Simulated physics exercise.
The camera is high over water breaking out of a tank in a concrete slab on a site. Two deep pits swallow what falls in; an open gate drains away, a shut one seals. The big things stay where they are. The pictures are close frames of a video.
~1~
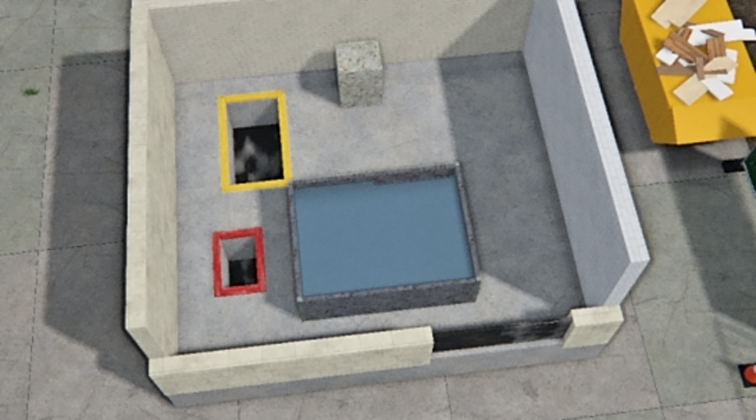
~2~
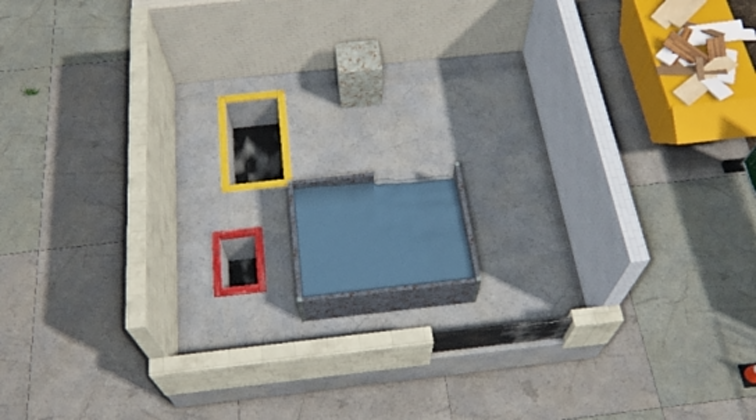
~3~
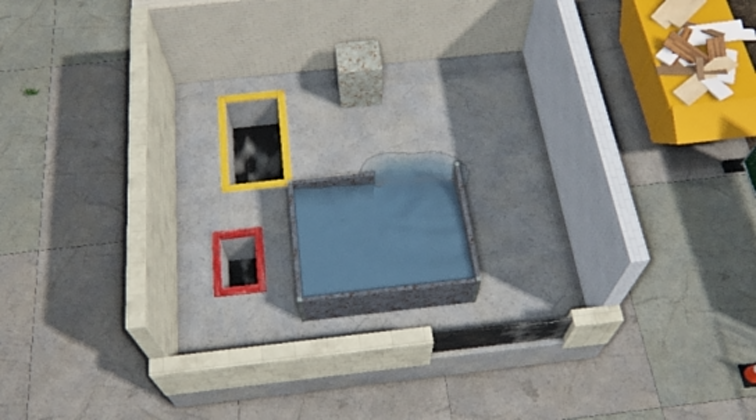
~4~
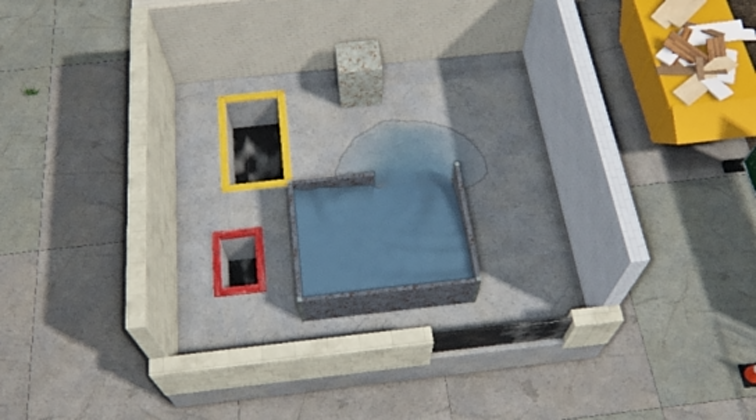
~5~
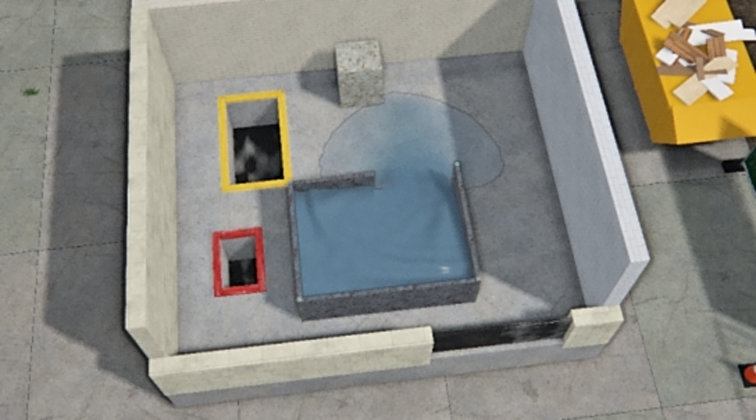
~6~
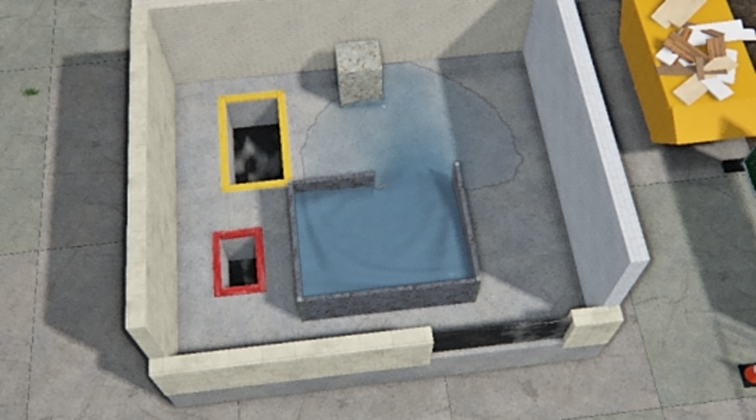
Water pours through a gap in the tank's far side and spreads across the concrete.
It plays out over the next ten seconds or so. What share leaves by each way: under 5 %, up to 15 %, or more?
In the end: The gate takes under 5 %; the yellow pit takes over 15 %; the red pit takes under 5 %.
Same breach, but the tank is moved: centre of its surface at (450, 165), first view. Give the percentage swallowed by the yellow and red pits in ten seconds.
Parts in a hundred: Yellow 30, red 2.
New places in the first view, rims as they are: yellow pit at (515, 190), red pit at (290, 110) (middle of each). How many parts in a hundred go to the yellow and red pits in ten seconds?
In per cent: Yellow 40, red 14.
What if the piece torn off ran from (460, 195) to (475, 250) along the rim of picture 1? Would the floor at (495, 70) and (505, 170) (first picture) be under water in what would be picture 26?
In that order: Awash, under water.
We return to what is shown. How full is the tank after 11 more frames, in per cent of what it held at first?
Roughly 52 per cent.
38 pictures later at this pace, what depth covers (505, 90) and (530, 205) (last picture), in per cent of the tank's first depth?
Roughly 25 and 10 per cent, in turn.
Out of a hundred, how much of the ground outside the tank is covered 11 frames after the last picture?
Near 40 in a hundred.
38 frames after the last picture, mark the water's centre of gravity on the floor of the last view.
Around (425, 193).
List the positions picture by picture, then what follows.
Still water in the open tank at (381, 232), in the first picture.
Water pours out on the open tank's far side and has run to a hidden place, in the second picture.
The front is at a hidden place, out from the gap on the open tank's far side, in the third picture.
Water pours out on the open tank's far side and has run to (382, 127), in the fourth picture.
Water pours out on the open tank's far side and has run to (385, 99), in the fifth picture.
Water pours out on the open tank's far side and has run to (397, 64), in the sixth picture.
A moment on, water covers 35 % of the floor; the gate 0 %, the yellow pit 0 %, the red pit 0 %.
Next, water covers 40 % of the floor; the gate 0 %, the yellow pit 2 %, the red pit 0 %.
Then, water covers 60 % of the floor; the gate 0 %, the yellow pit 8 %, the red pit 0 %.
Later, water covers 90 % of the floor; the gate 0 %, the yellow pit 16 %, the red pit 0 %.
In the end, water covers 95 % of the floor; the gate 0 %, the yellow pit 25 %, the red pit 1 %.
